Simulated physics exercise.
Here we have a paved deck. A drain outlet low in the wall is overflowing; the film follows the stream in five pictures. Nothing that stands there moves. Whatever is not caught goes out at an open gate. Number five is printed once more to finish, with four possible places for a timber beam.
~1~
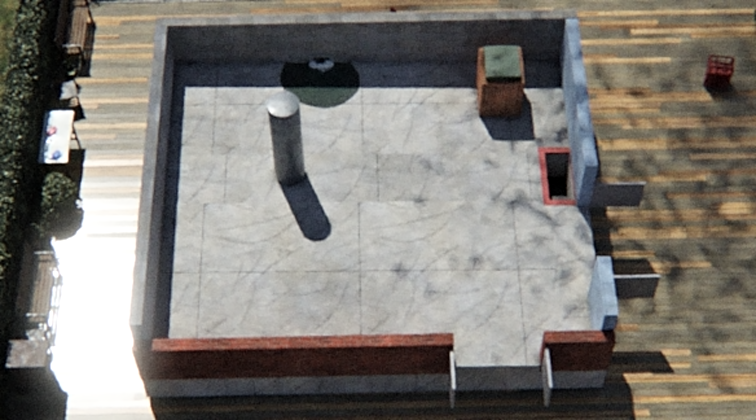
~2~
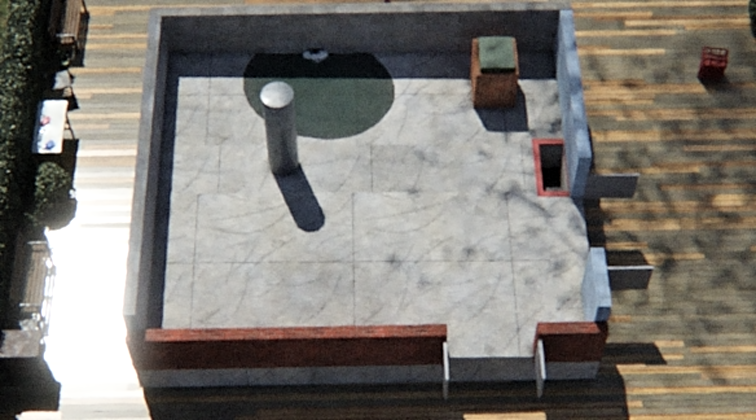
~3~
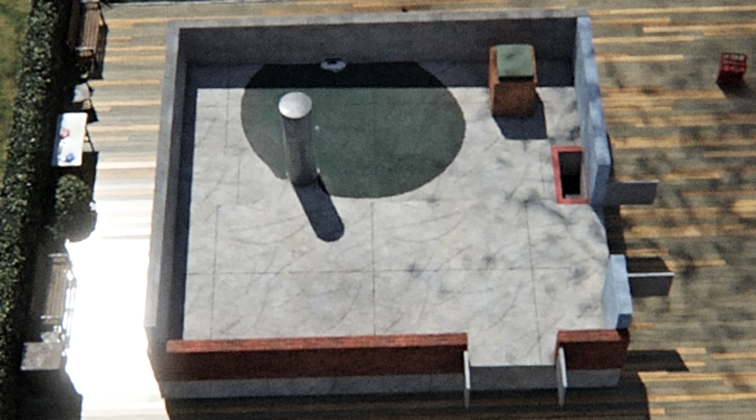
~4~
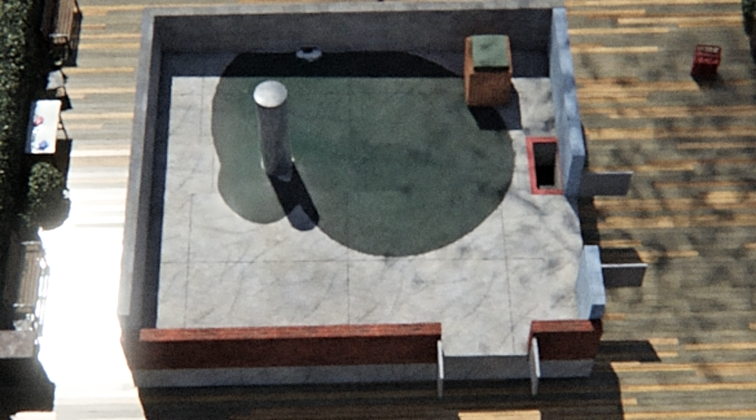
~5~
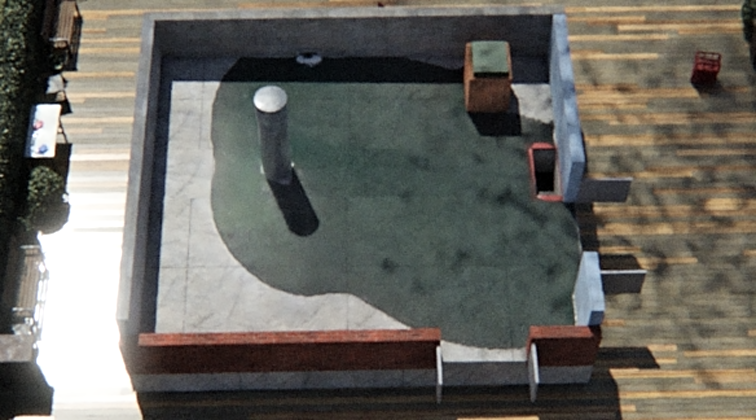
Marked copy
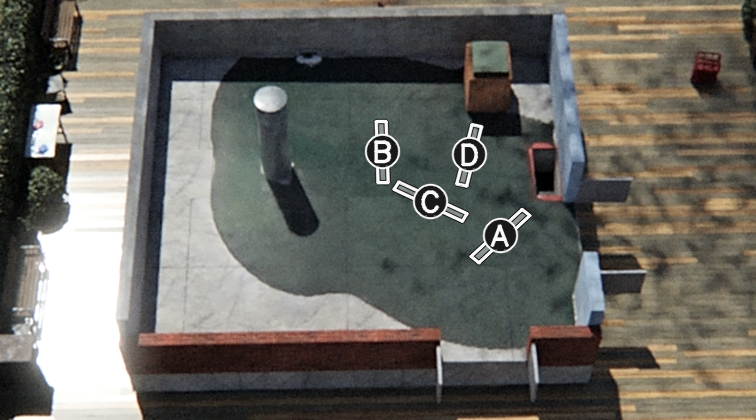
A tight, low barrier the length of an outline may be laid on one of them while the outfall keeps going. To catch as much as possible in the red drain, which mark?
Position A.
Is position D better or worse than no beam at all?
Worse.
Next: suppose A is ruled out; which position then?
Position C.
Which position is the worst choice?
The answer is D.
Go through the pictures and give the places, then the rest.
The first frame shows outfall at (321, 58); red drain at (560, 176); open gate at (496, 354); open gate at (582, 250); front seen at (319, 102), 3 % of the ground wet; red drain still dry.
The second frame shows front seen at (370, 125), 10 % of the ground wet; red drain still dry.
The third frame shows front seen at (441, 170), 22 % of the ground wet; red drain still dry.
The fourth frame shows front seen at (454, 237), 41 % of the ground wet; red drain still dry.
The fifth frame shows front seen at (552, 316), 65 % of the ground wet; red drain taking water.
On the marked copy, A from (474, 259) to (525, 212); B from (383, 182) to (381, 121); C from (396, 185) to (464, 217); D from (461, 184) to (476, 125).
With A, about 39 % of the stream goes into the red drain, about 61 % out by the gates.
With B, about 17 % of the stream goes into the red drain, about 83 % out by the gates.
With C, about 24 % of the stream goes into the red drain, about 76 % out by the gates.
With D, about 10 % of the stream goes into the red drain, about 90 % out by the gates.
